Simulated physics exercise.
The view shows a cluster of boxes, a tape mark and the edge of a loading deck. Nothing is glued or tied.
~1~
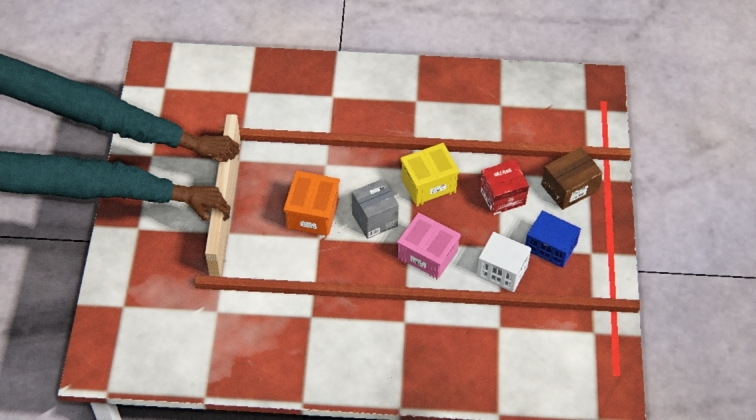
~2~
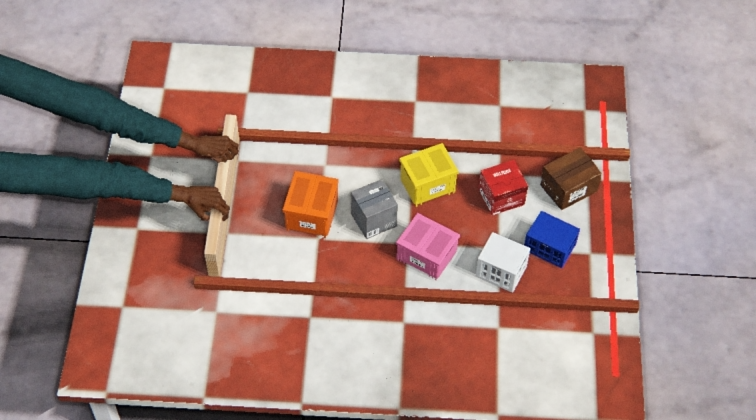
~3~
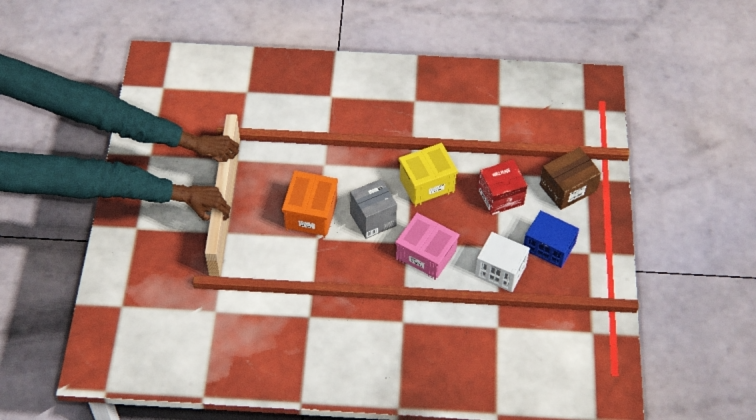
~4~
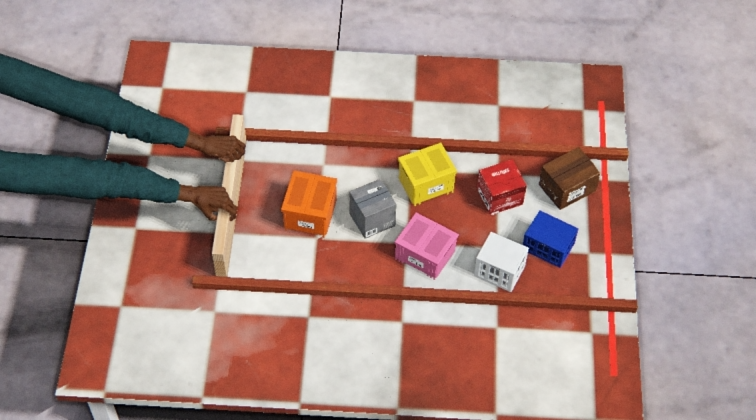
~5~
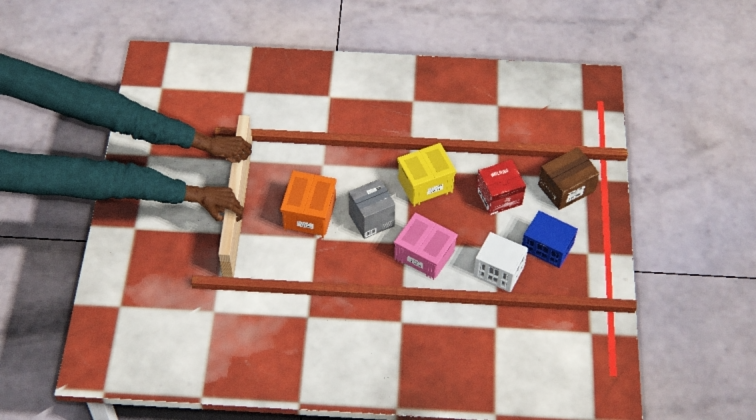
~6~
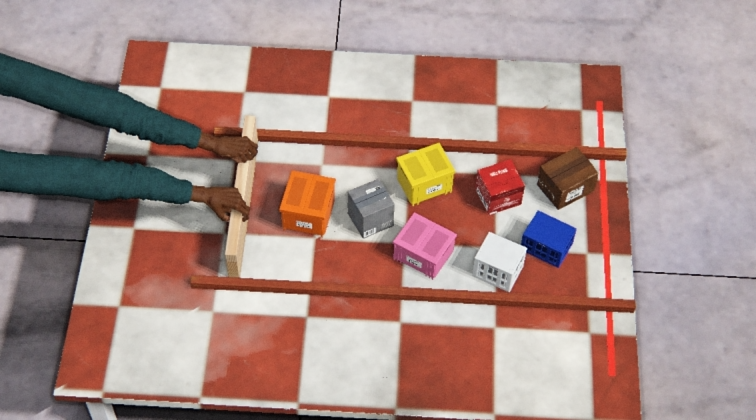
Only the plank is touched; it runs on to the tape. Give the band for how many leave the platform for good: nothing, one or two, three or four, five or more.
Band: Five or more.
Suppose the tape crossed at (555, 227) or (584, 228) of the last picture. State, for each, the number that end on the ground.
In order, 2 then 5.
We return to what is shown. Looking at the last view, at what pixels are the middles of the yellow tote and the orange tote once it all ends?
(624, 170) and (630, 220), roughly.
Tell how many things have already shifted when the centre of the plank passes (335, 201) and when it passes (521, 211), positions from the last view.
Answer - first 3, then 8.
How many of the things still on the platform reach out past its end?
That'd be 3.
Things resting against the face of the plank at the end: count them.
3 in contact.
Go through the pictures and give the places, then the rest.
In the first picture, brown parcel (572, 178); blue crate (552, 239); white crate (503, 262); plank (224, 195); tape (610, 229).
In the second picture, blue crate (552, 239); grey parcel (374, 209).
In the third picture, white crate (502, 262); pink tote (427, 247).
In the fourth picture, brown parcel (569, 179); orange tote (310, 204).
In the fifth picture, blue crate (549, 239); yellow tote (426, 175).
In the sixth picture, brown parcel (568, 179); blue crate (548, 239); white crate (499, 262); plank (242, 196); tape (606, 229).
Soon after, none off yet; brown parcel at rest near (568, 179); blue crate at rest near (548, 239); white crate at rest near (499, 262).
After that, none off yet; brown parcel at rest near (568, 179); blue crate moving near (551, 239); white crate displaced a little near (509, 264).
And then, none off yet; brown parcel displaced about its own width near (632, 172); blue crate displaced well along near (637, 255); white crate displaced well along near (601, 272).
In the end, the number that fall off is five or more; gone, grey parcel, red box, white crate, blue crate and brown parcel.
